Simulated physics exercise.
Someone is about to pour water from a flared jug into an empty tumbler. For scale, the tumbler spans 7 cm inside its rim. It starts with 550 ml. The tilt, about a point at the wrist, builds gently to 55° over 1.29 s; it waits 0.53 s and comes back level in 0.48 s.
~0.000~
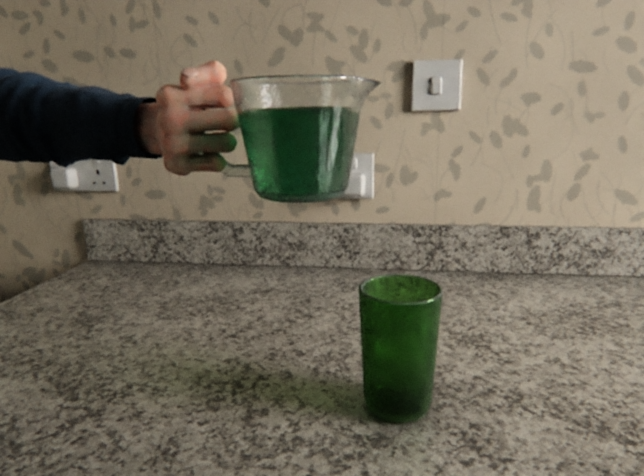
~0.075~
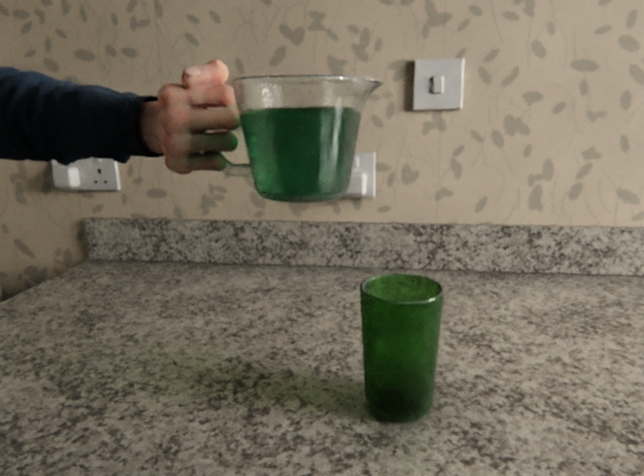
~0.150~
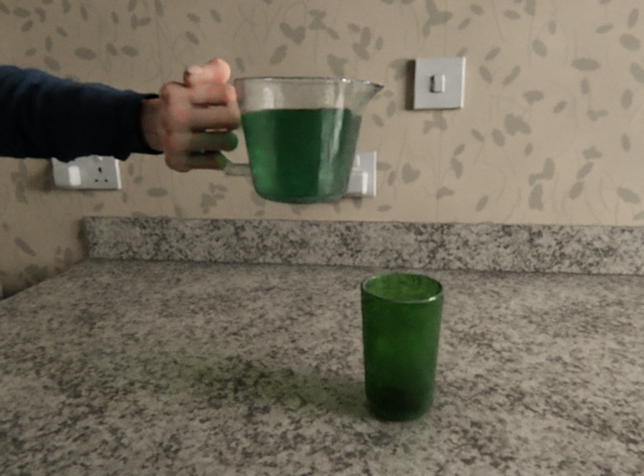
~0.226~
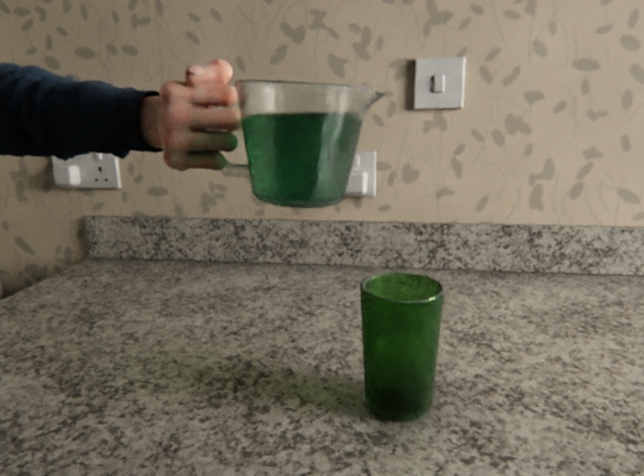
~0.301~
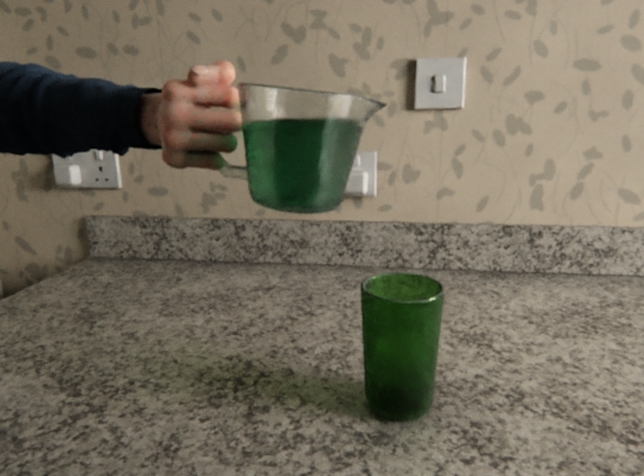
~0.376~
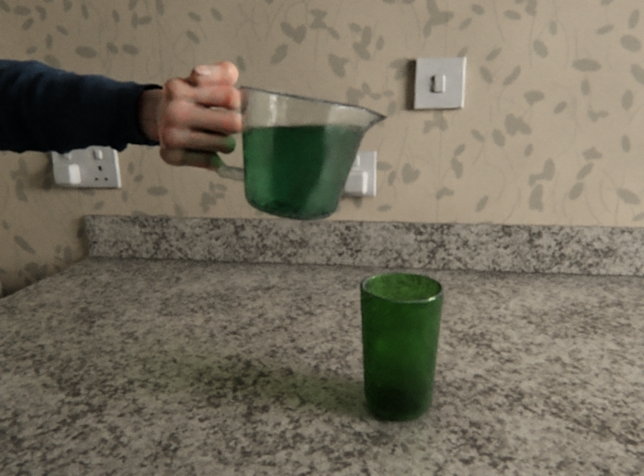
In the video, a hand in a dark sleeve holds a clear jug of green liquid above and to the left of a green tumbler on a speckled countertop, then gradually tilts the jug slightly to the right.
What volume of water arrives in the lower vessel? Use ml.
The tumbler gets roughly 290 ml.
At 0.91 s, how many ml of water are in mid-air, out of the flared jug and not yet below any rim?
Some 35 ml.
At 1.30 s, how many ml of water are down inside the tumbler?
Close to 170 ml.
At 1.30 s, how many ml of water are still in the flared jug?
Some 340 ml.
By 0.91 s the tilt is 44° and the tumbler has 25 ml, the flared jug 490 ml, and 0 ml is on the worktop.
By 1.30 s the tilt is 55° and the tumbler has 165 ml, the flared jug 340 ml, and 5 ml is on the worktop.
By 1.71 s the tilt is 55° and the tumbler has 265 ml, the flared jug 245 ml, and 20 ml is on the worktop.
By 2.16 s the tilt is 11° and the tumbler has 295 ml, the flared jug 220 ml, and 30 ml is on the worktop.
At rest the tumbler has 295 ml, the flared jug 220 ml, and 30 ml is on the worktop.
